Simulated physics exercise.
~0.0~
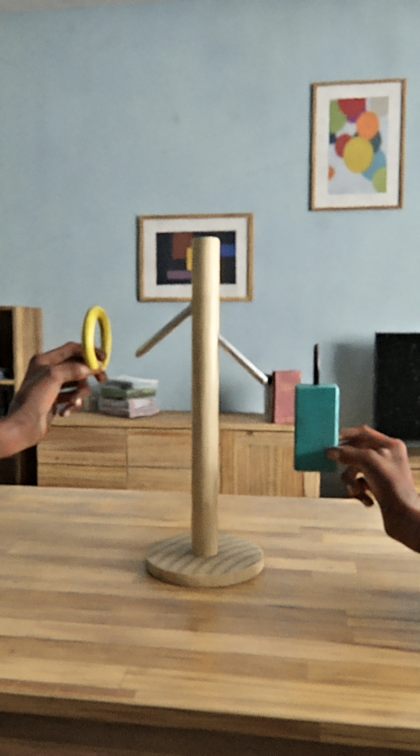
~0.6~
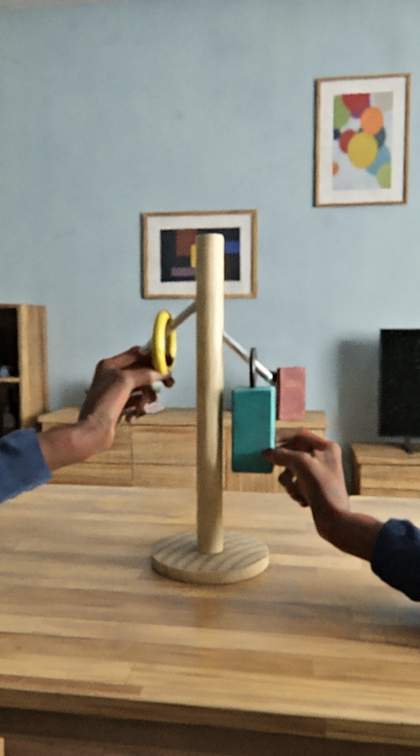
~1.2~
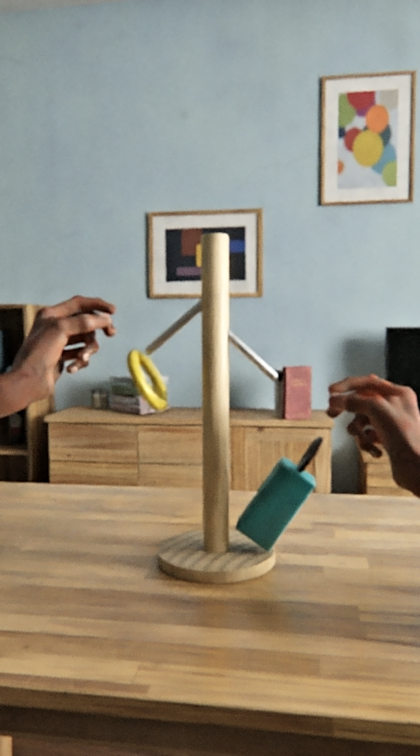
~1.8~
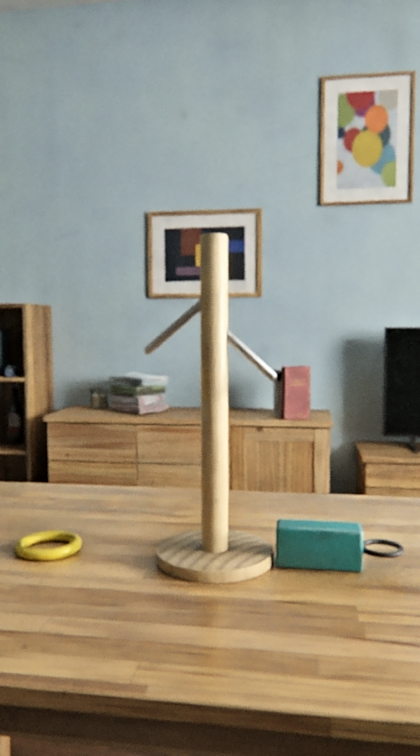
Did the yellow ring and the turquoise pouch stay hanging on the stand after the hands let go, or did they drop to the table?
They both dropped to the table, with the yellow ring lying to the left of the stand and the turquoise pouch to the right.
